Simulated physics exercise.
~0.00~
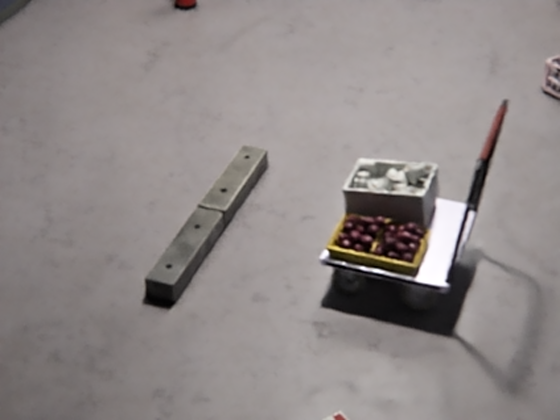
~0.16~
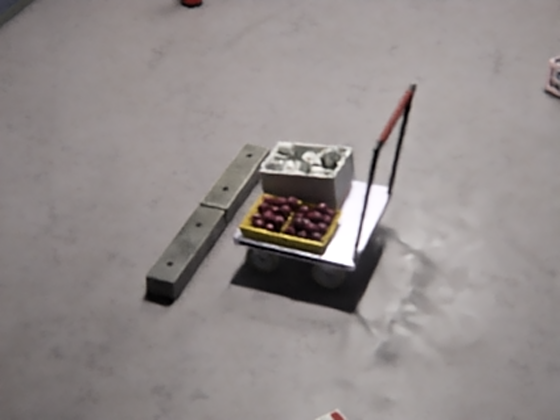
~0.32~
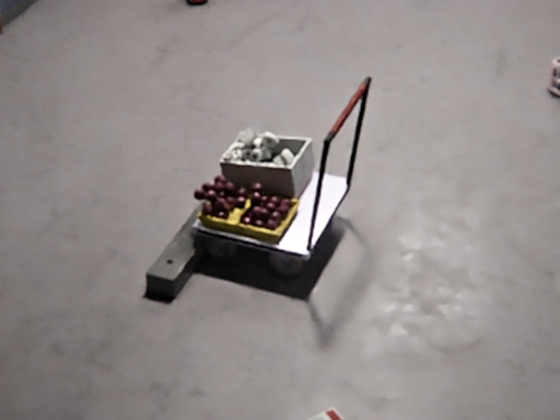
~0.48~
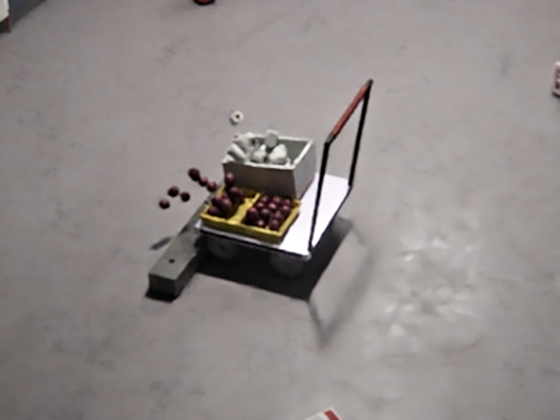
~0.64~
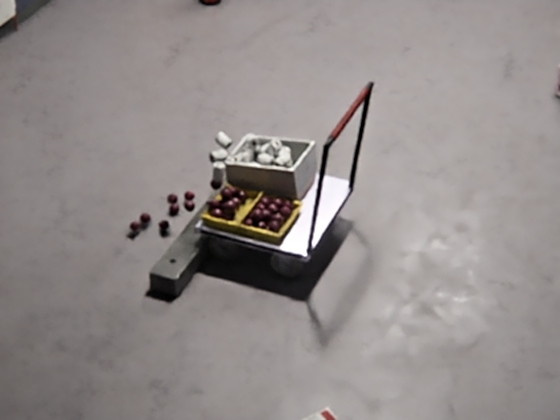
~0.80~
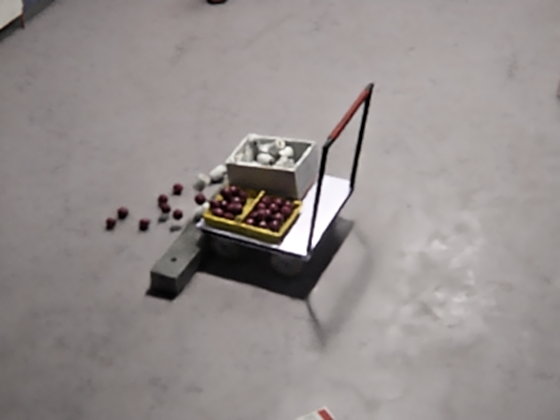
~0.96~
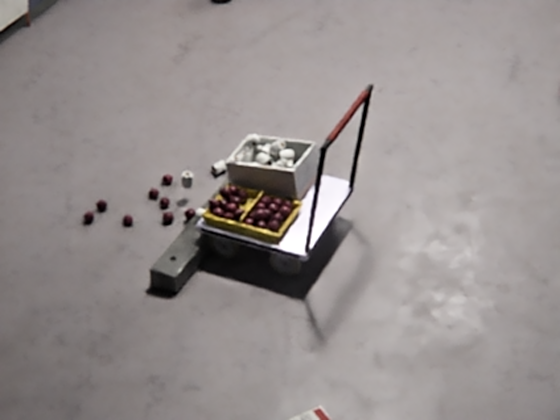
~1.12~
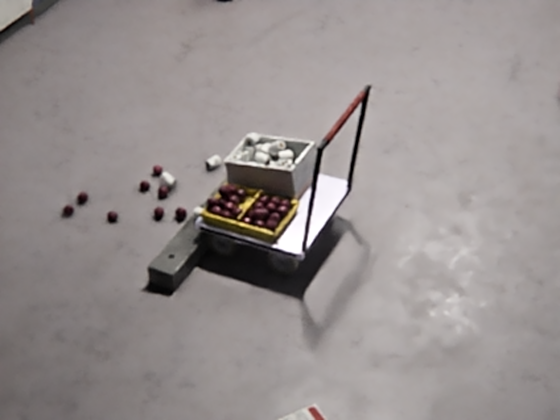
In the video, a flat cart carrying a yellow container of red onions and a white container of paper rolls moves left and stops against a beam on the ground. Several onions and a few rolls fly out over the beam and scatter leftward, while most stay aboard.
